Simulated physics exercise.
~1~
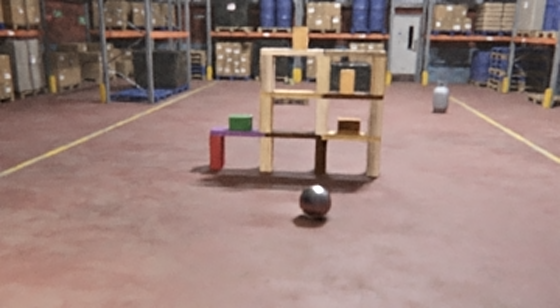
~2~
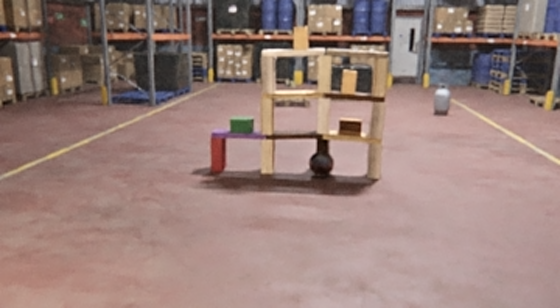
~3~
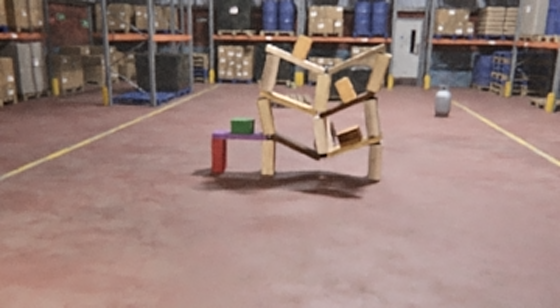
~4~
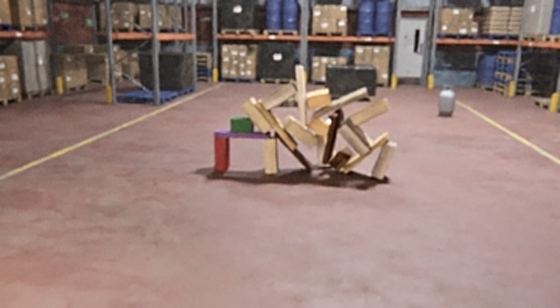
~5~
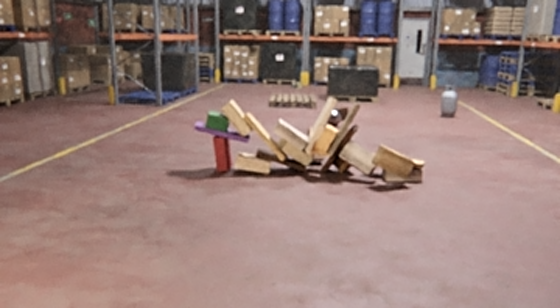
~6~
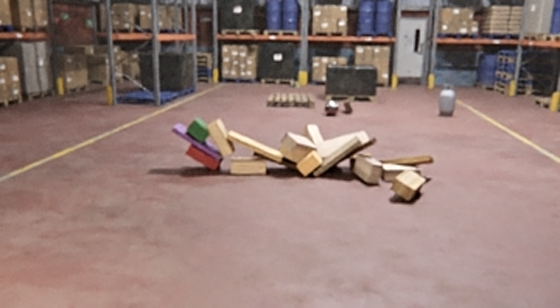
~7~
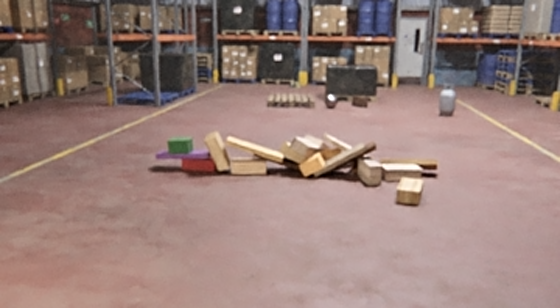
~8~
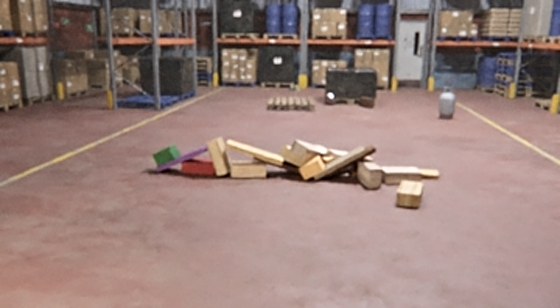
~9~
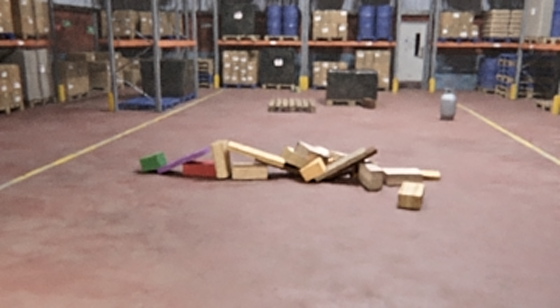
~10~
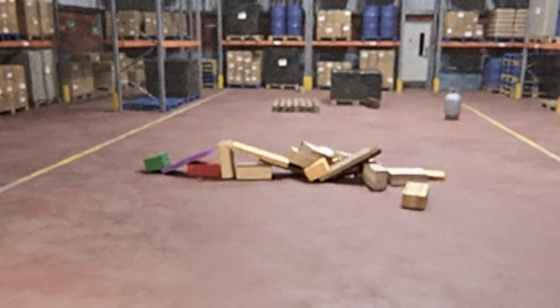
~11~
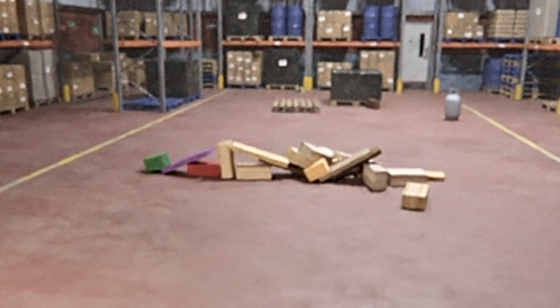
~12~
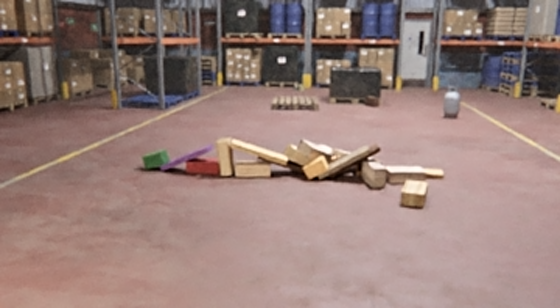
In the video, a dark ball rolls across a warehouse floor into a structure of wooden blocks and planks, which buckles and collapses. The red post on the left then tips over, bringing down the purple plank and green block, and everything settles in a low heap.
